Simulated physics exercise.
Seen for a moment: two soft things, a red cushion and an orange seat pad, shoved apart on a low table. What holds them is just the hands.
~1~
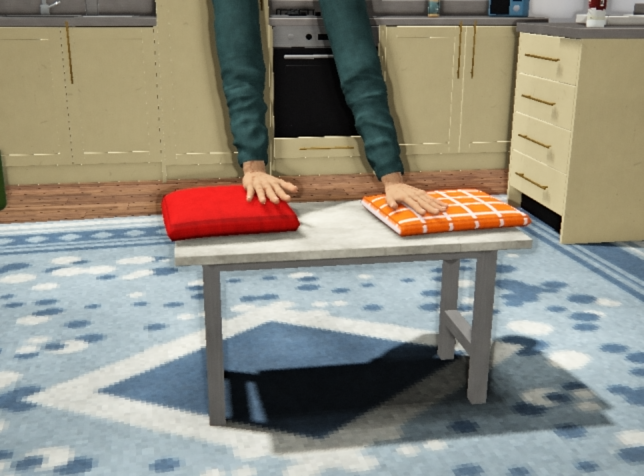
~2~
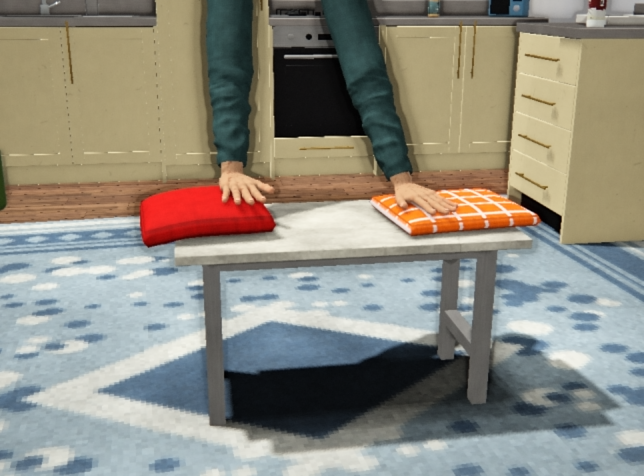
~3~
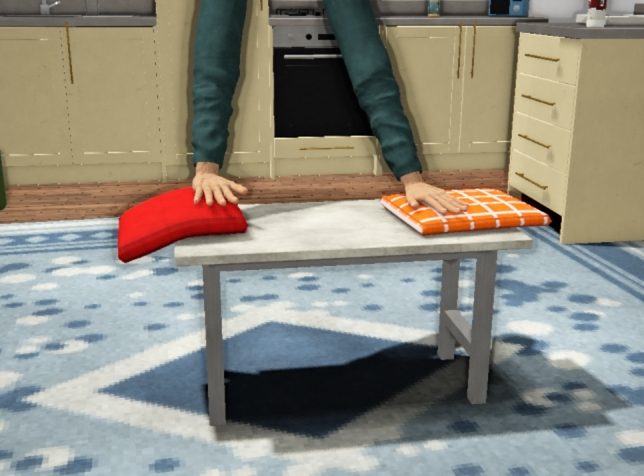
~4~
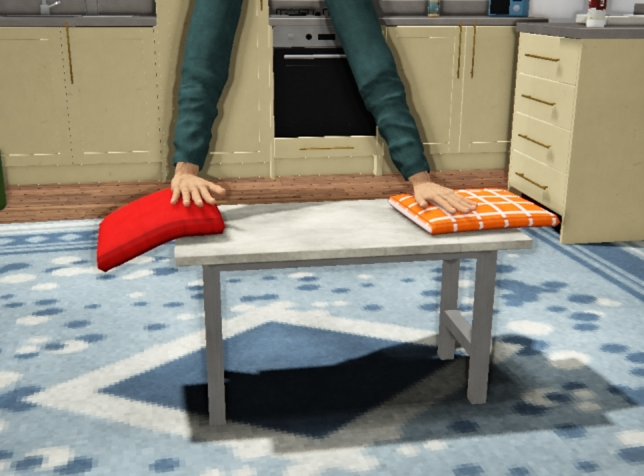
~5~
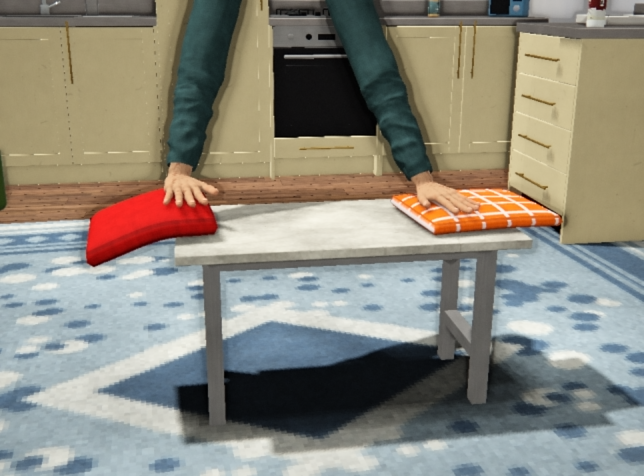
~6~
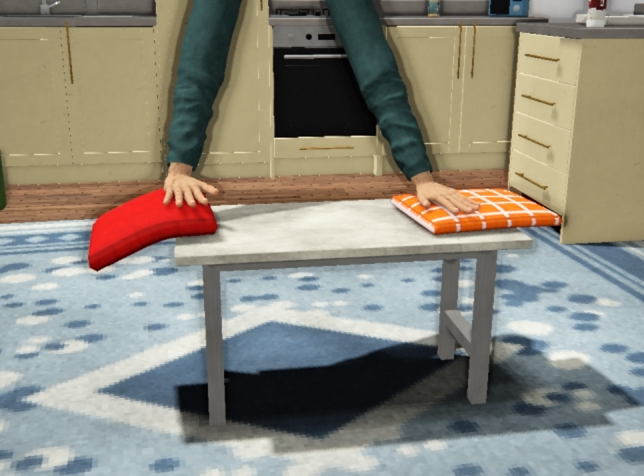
A red cushion and an orange checked seat pad are pushed apart on a low table by a pair of hands in green sleeves. The cushion slides left and bends down over the edge while the pad shifts a shorter way right, then both barely move, the hands still resting on them.
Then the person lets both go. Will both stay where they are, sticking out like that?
In order: The red cushion most likely loses its perch; the orange seat pad most likely keeps its perch.
Then, 0.32 s after the last picture, cushion falling near (145, 288); seat pad lying still.
Then, 0.60 s after the last picture, cushion on the floor near (78, 359); seat pad lying still.
At rest, cushion on the floor near (51, 396); seat pad lying still. The red cushion goes down and the orange seat pad stays up there.
